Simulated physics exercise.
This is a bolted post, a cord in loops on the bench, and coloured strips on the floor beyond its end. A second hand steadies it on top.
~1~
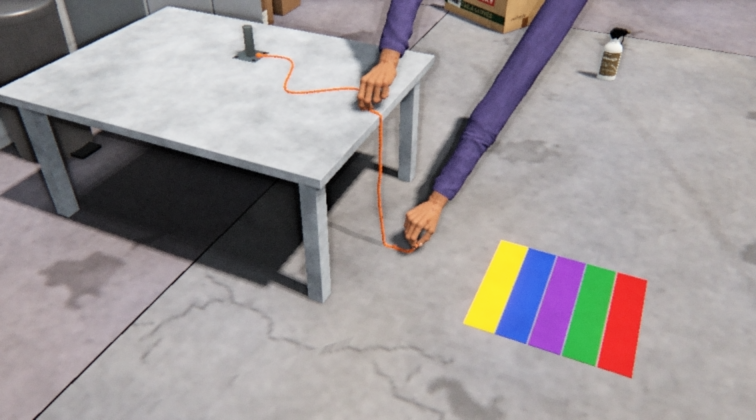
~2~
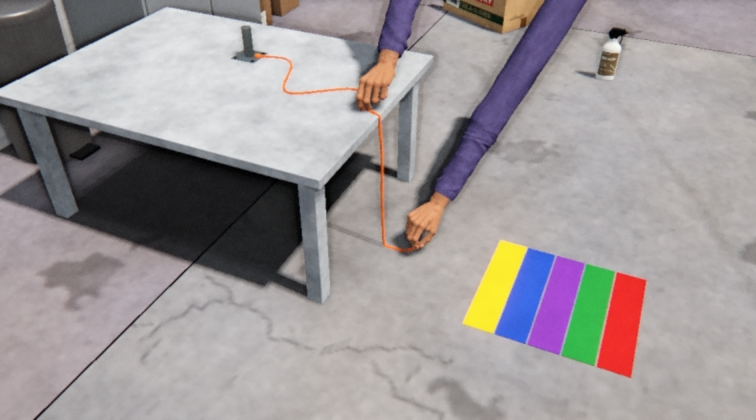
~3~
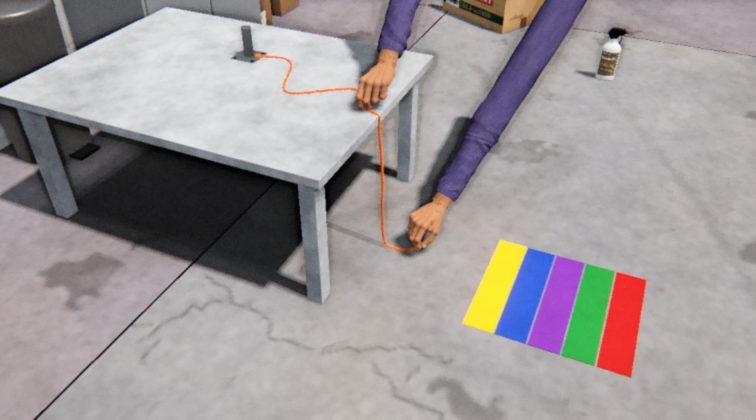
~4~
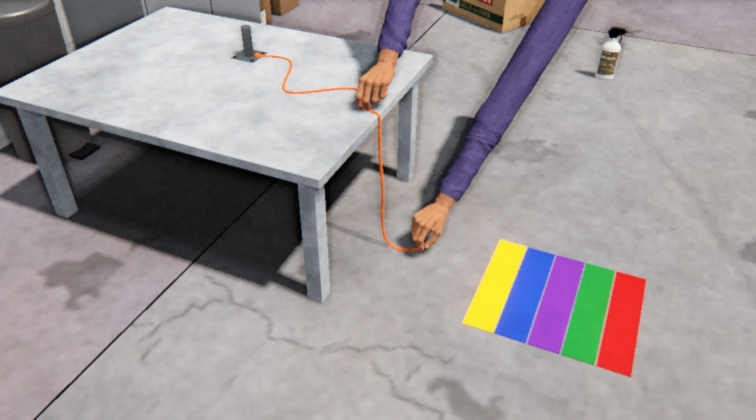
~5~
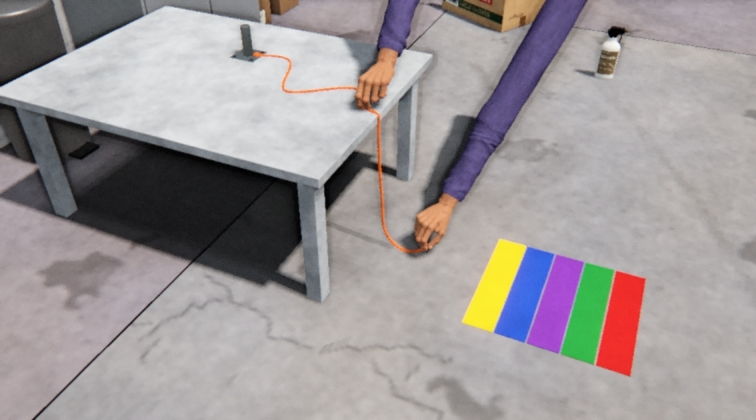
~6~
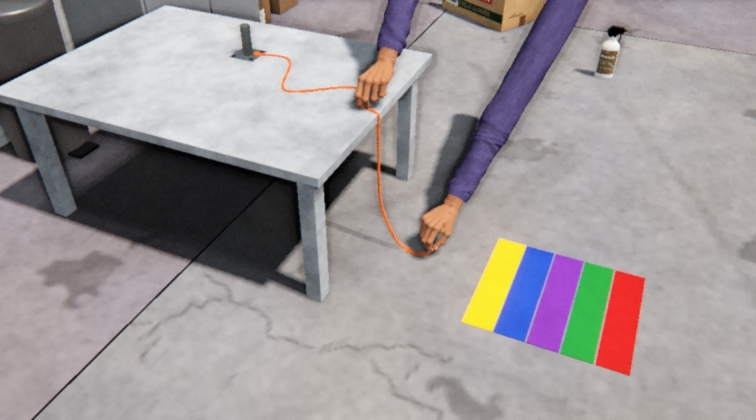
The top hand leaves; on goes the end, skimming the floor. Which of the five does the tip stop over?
The end stops over the green strip.
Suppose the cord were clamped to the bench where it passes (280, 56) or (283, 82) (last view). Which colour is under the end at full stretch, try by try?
Taking them in turn: Green; purple.
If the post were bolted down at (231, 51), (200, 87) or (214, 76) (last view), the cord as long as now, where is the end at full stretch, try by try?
Near (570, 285), (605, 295) and (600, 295).
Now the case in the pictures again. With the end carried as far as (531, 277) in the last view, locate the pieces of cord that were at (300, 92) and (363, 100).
About (344, 91), and the other about (390, 140).
Early on, end near (531, 277); over blue.
Midway, end near (572, 289); over purple.
At the end of the slack, end near (596, 295); over green. It gets as far as the green strip.
